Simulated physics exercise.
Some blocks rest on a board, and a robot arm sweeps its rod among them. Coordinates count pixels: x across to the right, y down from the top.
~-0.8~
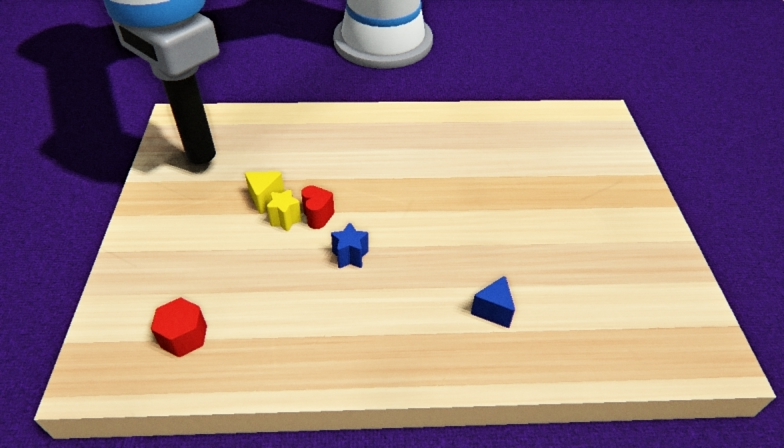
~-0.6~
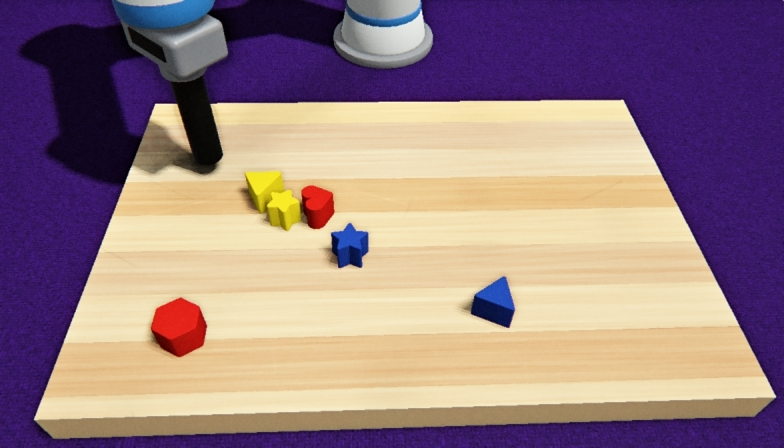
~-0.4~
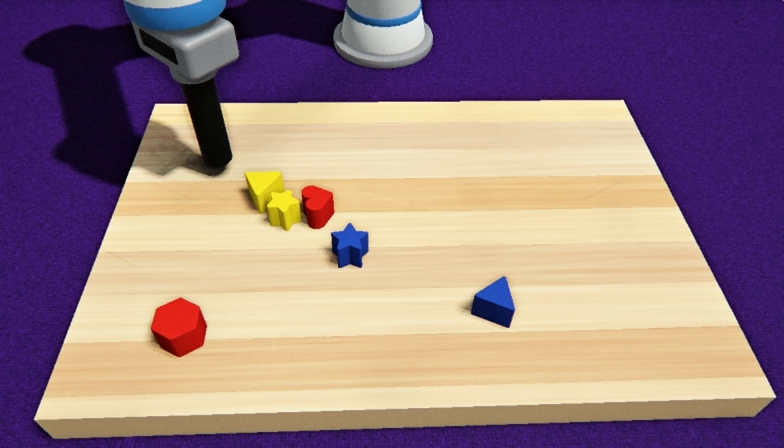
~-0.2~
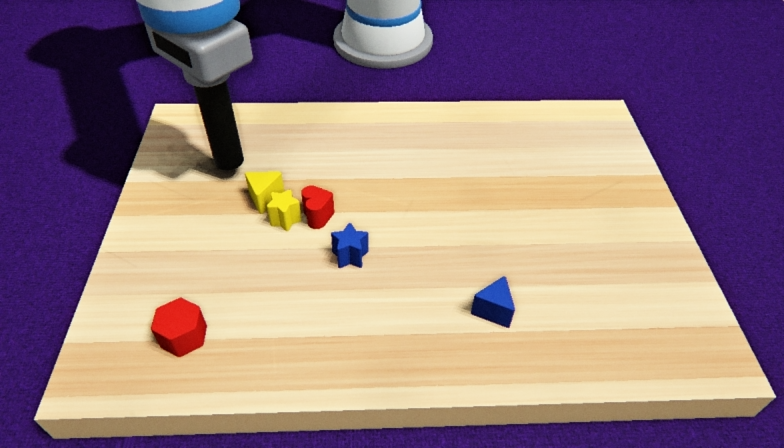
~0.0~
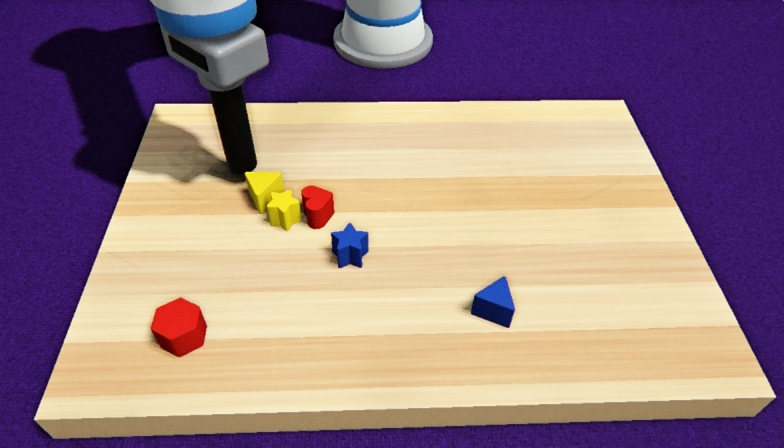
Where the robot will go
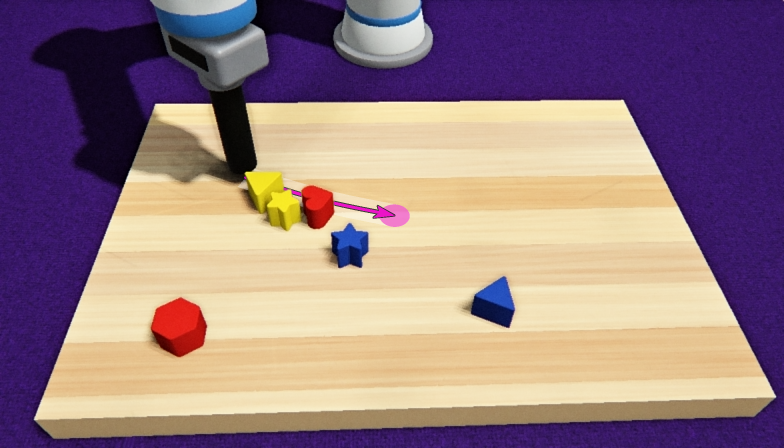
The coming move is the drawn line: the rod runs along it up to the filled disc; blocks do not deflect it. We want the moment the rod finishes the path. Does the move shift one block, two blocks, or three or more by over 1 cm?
It displaces two.
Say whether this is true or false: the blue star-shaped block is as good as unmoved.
My answer: True.
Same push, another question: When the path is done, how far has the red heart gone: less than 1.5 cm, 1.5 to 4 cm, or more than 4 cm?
Goes 1.5 to 4 cm.
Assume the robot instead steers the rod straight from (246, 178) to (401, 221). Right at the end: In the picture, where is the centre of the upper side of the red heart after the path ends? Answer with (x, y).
At the end it should sit near (337, 210).
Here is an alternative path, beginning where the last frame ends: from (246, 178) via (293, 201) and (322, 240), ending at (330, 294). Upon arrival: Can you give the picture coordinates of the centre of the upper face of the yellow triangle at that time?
It is going to be at (274, 199).
The drawn path runs from (246, 178) by way of (316, 199) to (394, 215).
The first path, step by step. One third of the way, rod at (291, 180); yellow triangle at (271, 188), turned 35° clockwise; yellow star-shaped block at (284, 204), turned 15° anticlockwise.
Two thirds of the way, rod at (342, 192); yellow triangle at (271, 188), turned 35° clockwise; yellow star-shaped block at (284, 204), turned 15° anticlockwise; red heart at (334, 209), turned 70° clockwise.
At the end, rod at (395, 203); yellow triangle at (271, 188), turned 35° clockwise; yellow star-shaped block at (284, 204), turned 15° anticlockwise; red heart at (338, 209), turned 90° clockwise; blue star-shaped block not moved.
